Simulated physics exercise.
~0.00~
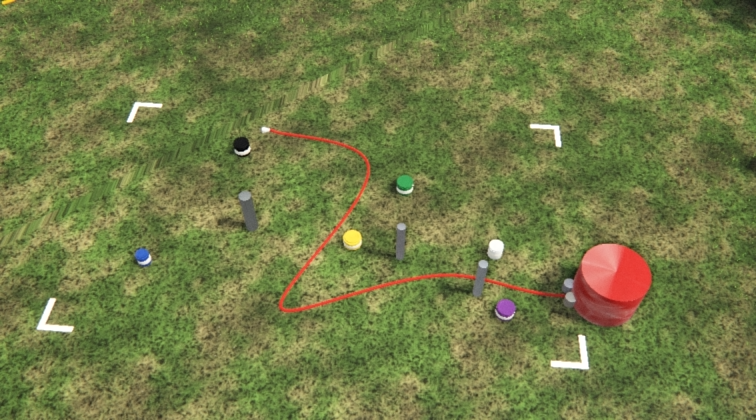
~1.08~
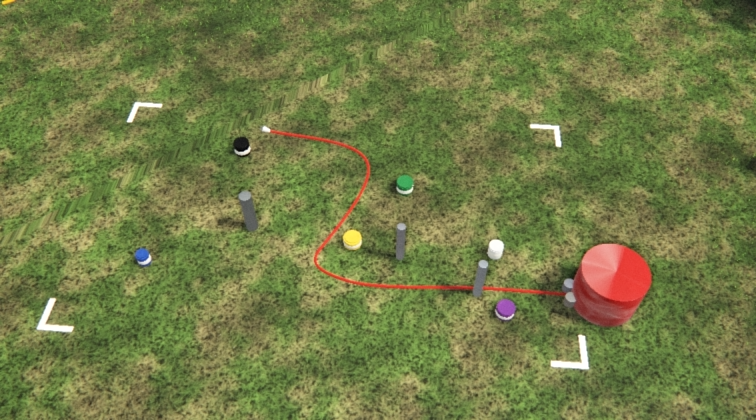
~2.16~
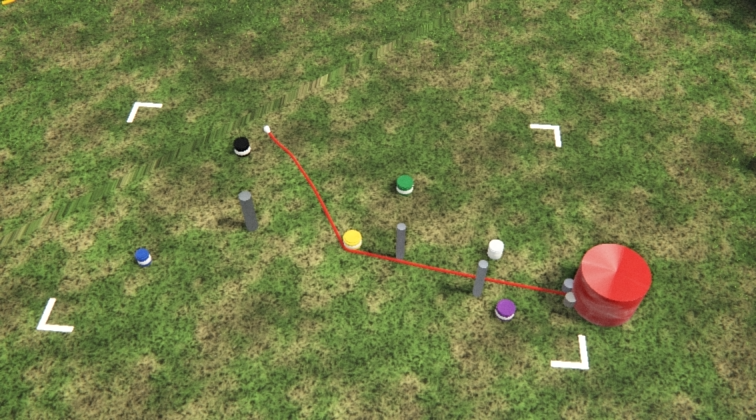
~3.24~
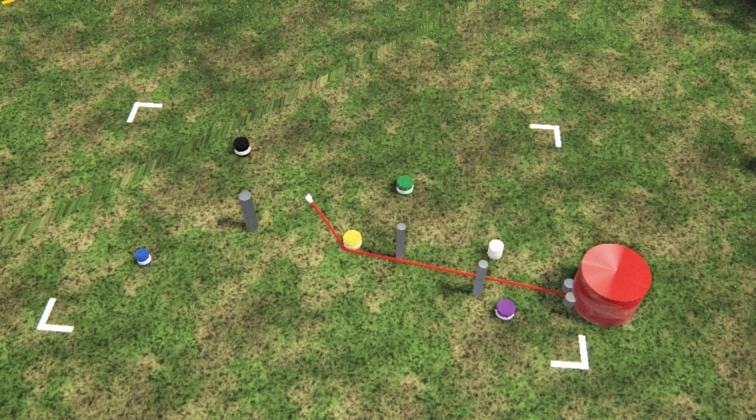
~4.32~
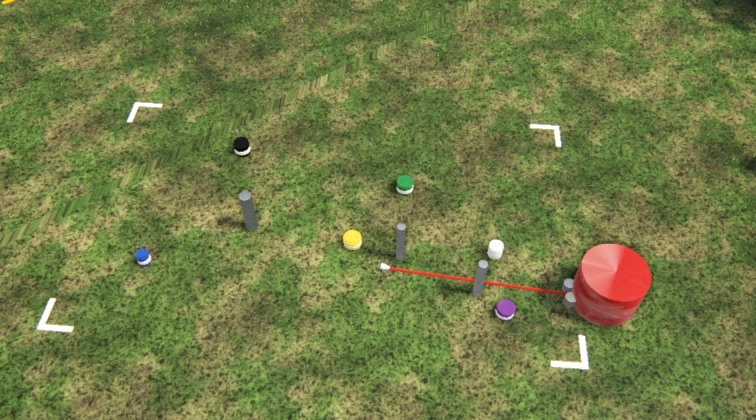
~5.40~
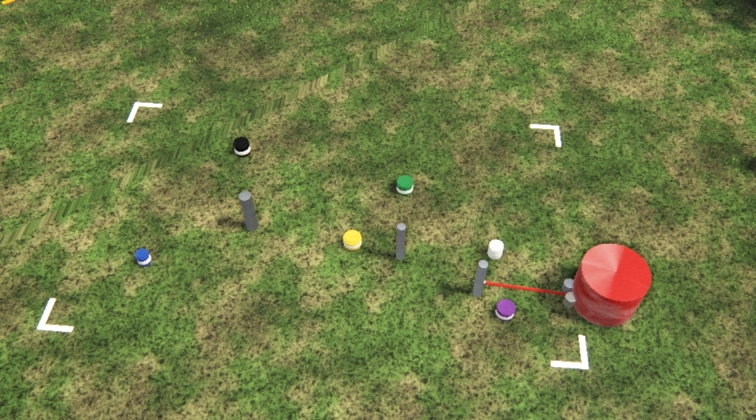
A red cord lying in a winding curve across the grass was drawn toward the red reel at right, straightening against the yellow jar, then slipping past it and the posts until only a short length stuck out, the containers staying put.
